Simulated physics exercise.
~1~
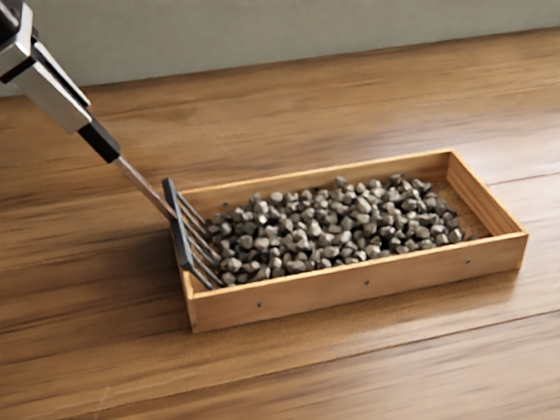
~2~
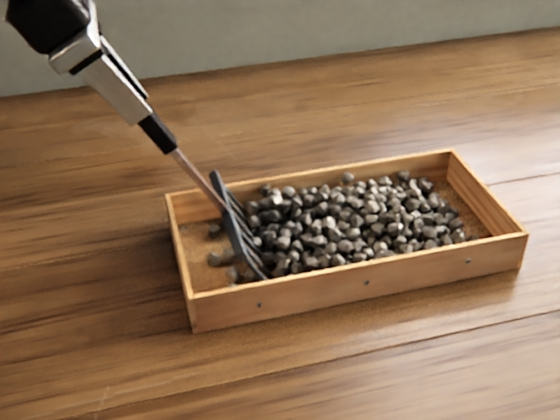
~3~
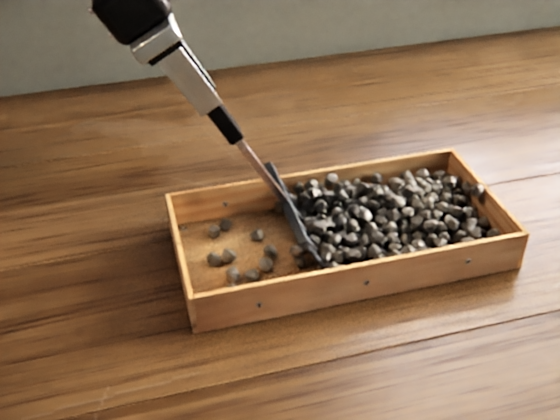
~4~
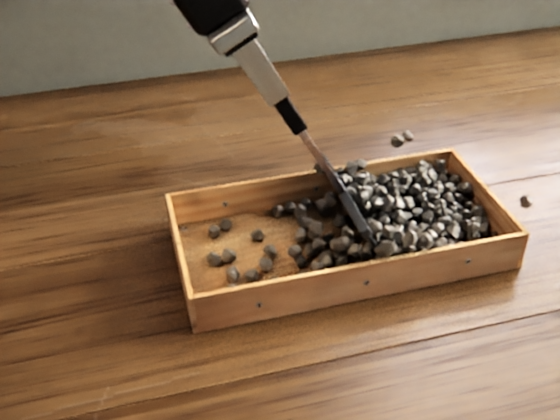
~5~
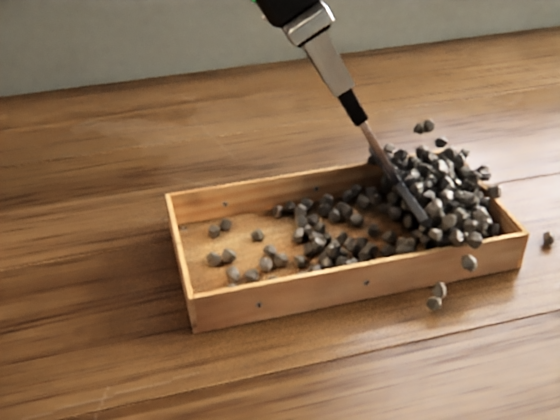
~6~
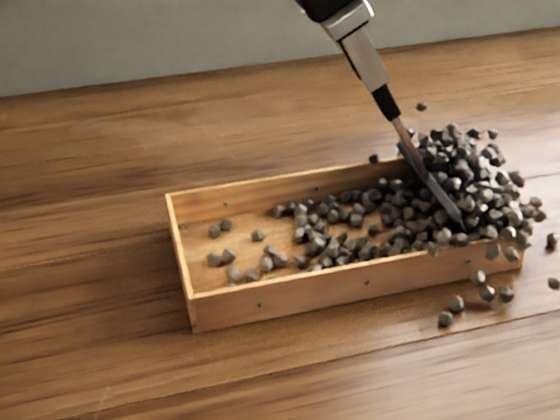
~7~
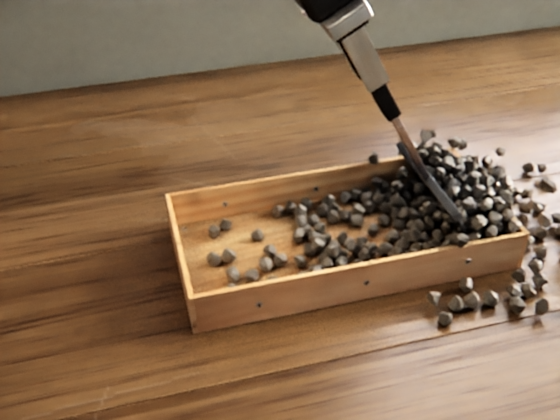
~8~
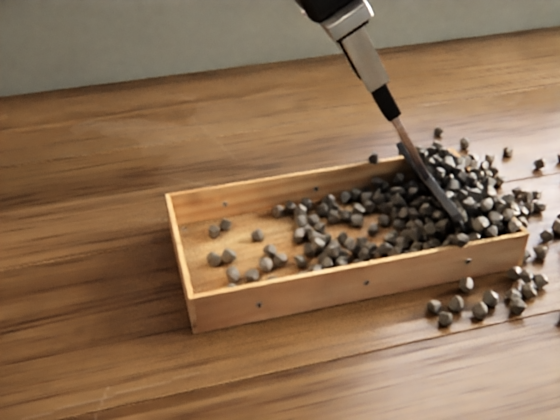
In this clip, a robot arm pushes a comb rightward through small gray pebbles in a wooden tray, heaping them at the right end until many spill onto the table; the comb stops, leaving most pebbles in the tray and some scattered outside.
